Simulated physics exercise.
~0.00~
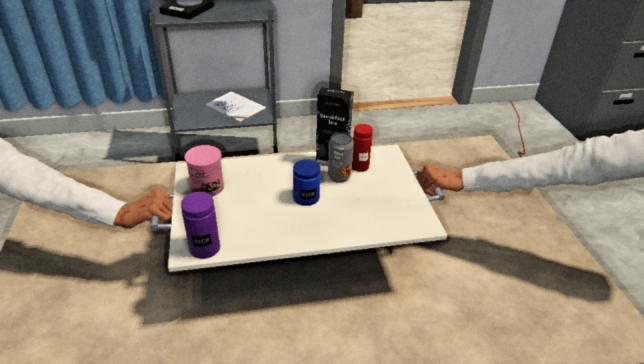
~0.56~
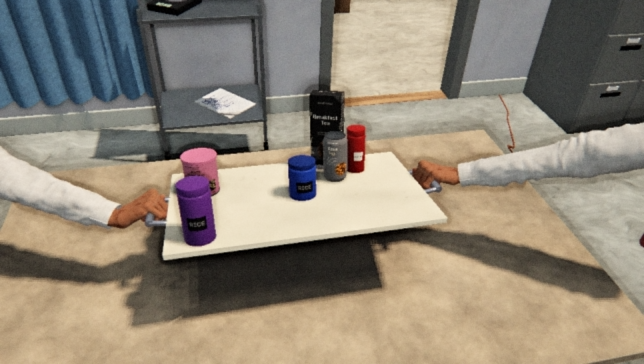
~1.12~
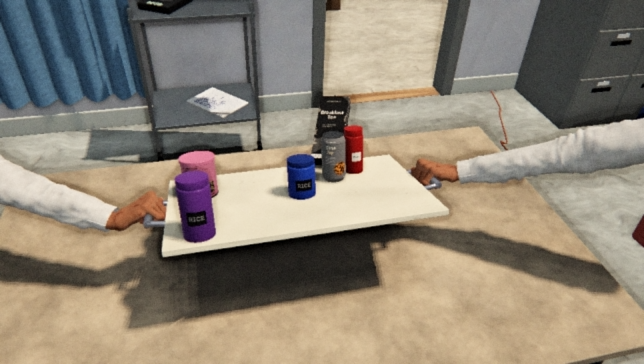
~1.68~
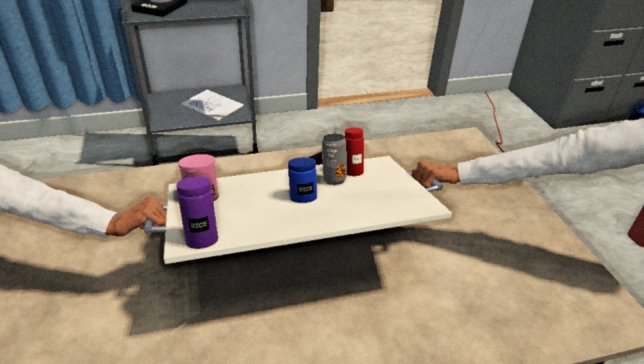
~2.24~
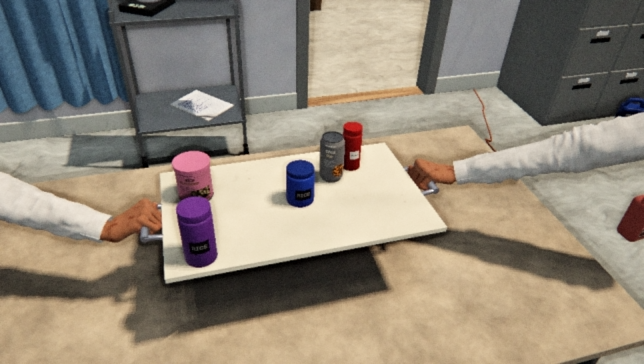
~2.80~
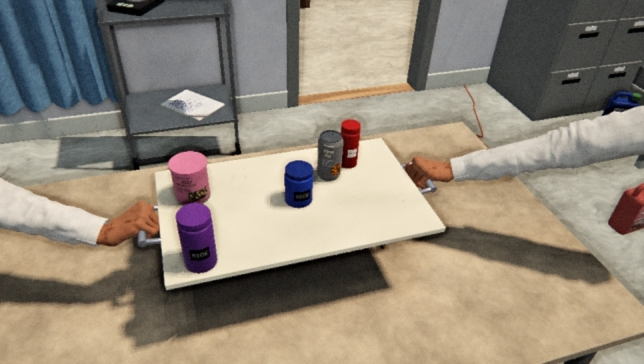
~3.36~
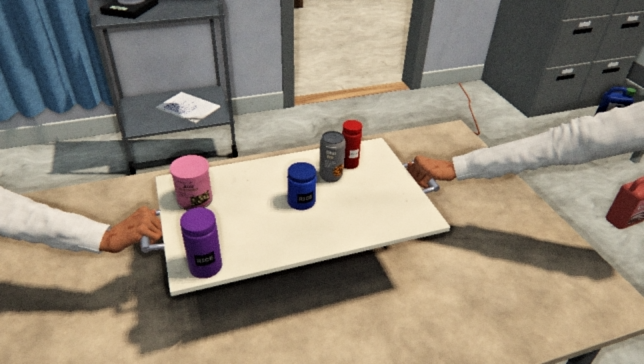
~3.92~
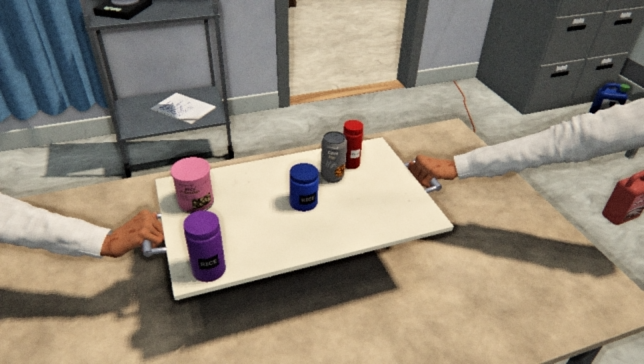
The footage shows two hands tilting a rimless white tray of containers away from the viewer, sending a black packet at the back toppling over the far edge and out of sight. The hands level the tray again, with the pink, purple, blue, grey and red containers still standing.
